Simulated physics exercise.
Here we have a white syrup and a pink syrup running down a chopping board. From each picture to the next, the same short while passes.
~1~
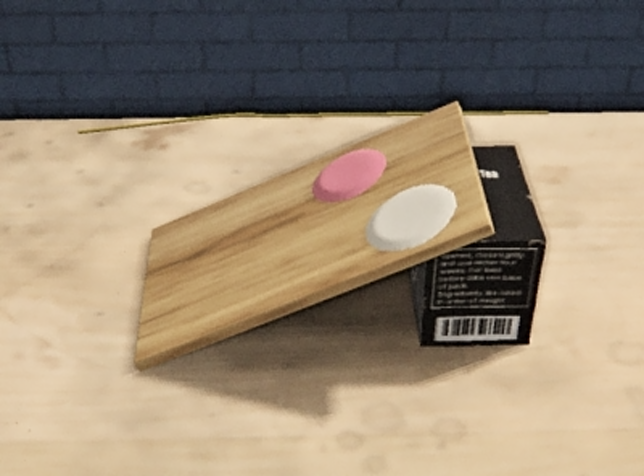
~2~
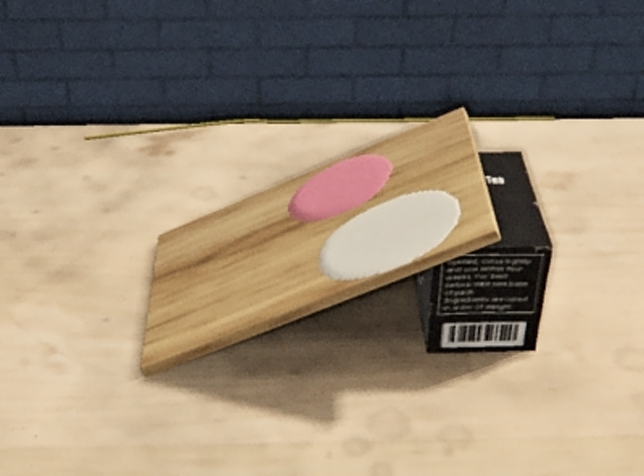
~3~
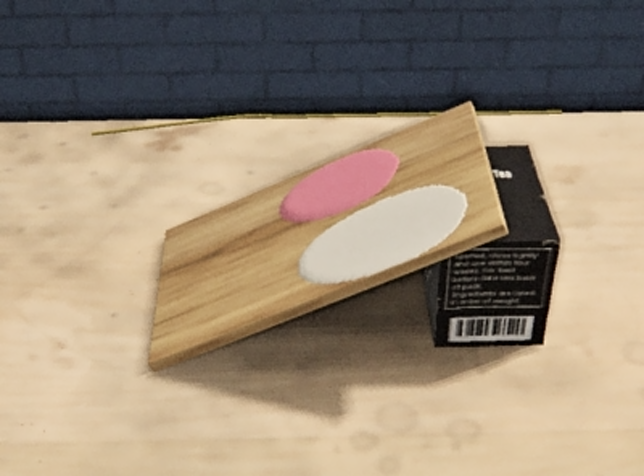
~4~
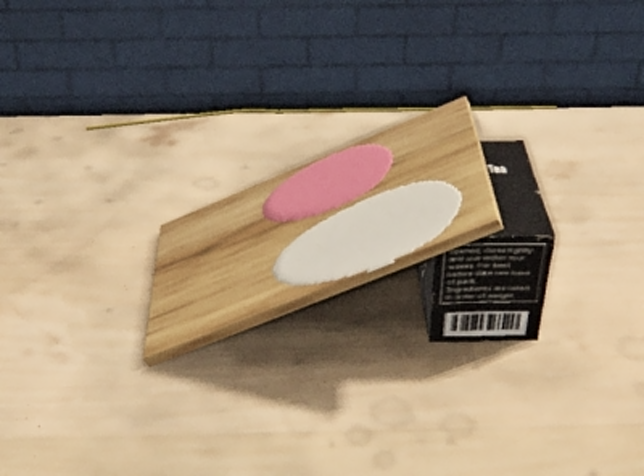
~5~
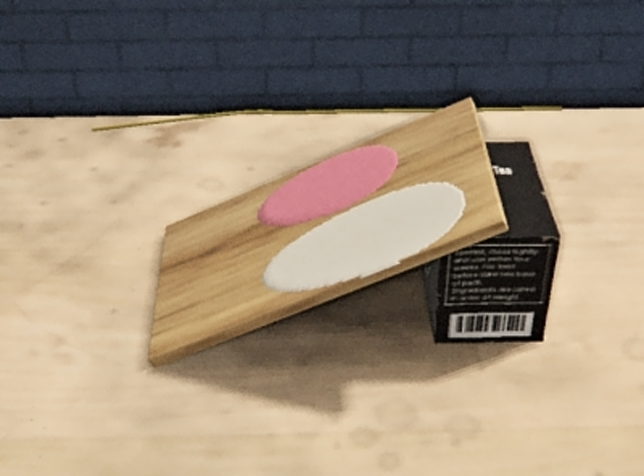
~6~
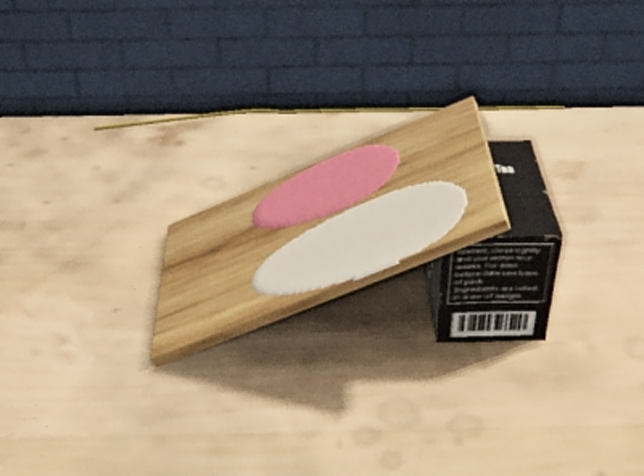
Tilted wooden chopping board propped on a black box, with pink and white syrup puddles spreading slowly down its surface leftwards.
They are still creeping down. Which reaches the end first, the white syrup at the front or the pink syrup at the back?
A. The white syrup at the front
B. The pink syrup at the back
(A) The white syrup at the front.
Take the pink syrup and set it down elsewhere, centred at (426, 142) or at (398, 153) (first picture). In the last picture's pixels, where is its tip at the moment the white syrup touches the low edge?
Roughly (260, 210) for the first start and roughly (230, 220) for the second.
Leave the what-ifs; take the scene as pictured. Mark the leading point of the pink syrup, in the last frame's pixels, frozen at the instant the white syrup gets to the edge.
Tip position, last frame: Approx. (195, 240) px.
Shortly, the white syrup is three quarters of the way down; the pink syrup is three quarters of the way down.
Then, the white syrup is close to the edge; the pink syrup is three quarters of the way down.
At the finish, the white syrup is at the low edge; the pink syrup is close to the edge.
